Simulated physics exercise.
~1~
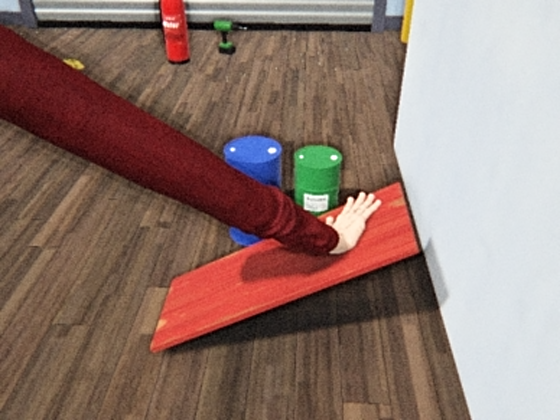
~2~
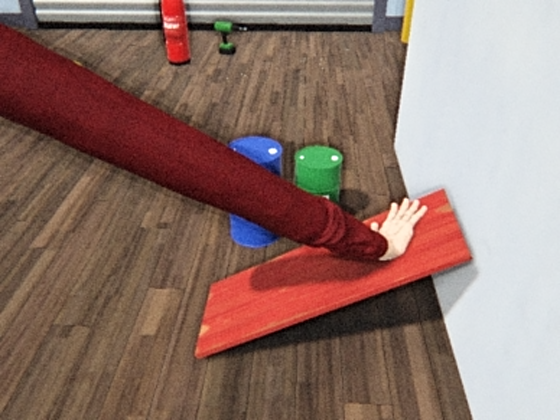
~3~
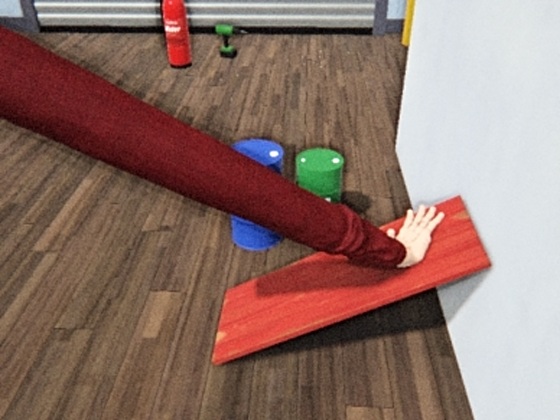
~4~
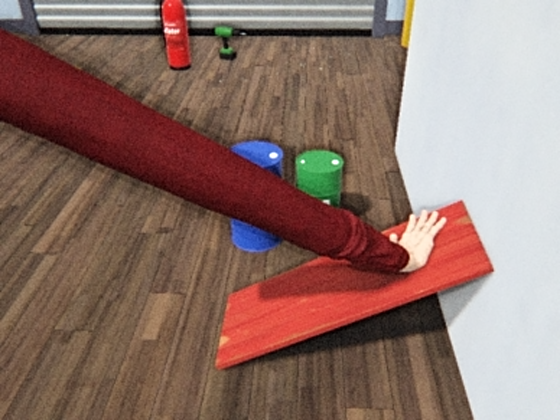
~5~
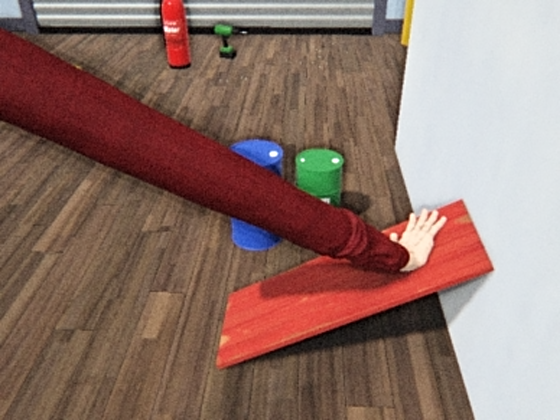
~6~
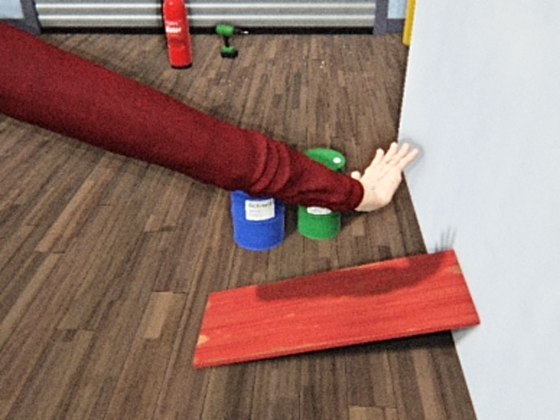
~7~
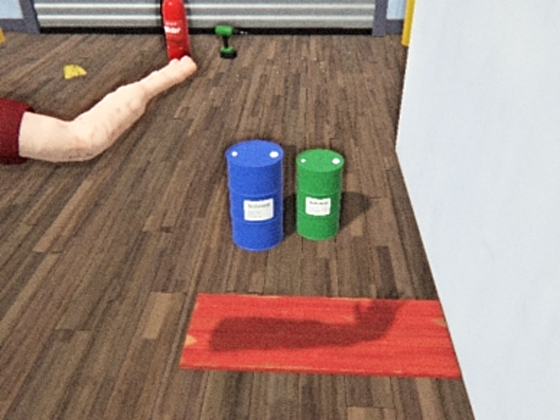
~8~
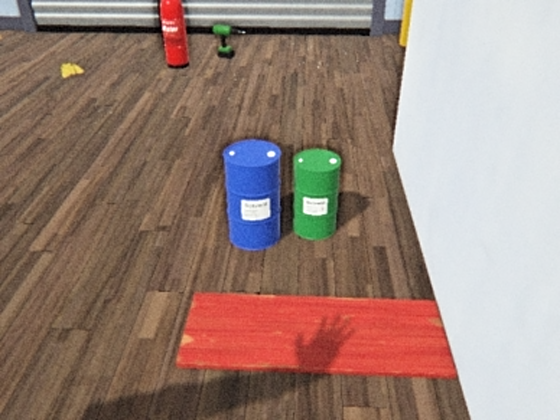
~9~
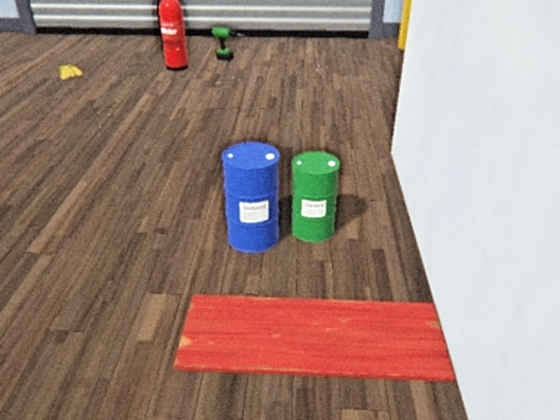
A hand leaning a red board against a wall and letting go, the board slipping down to lie flat on the floor.
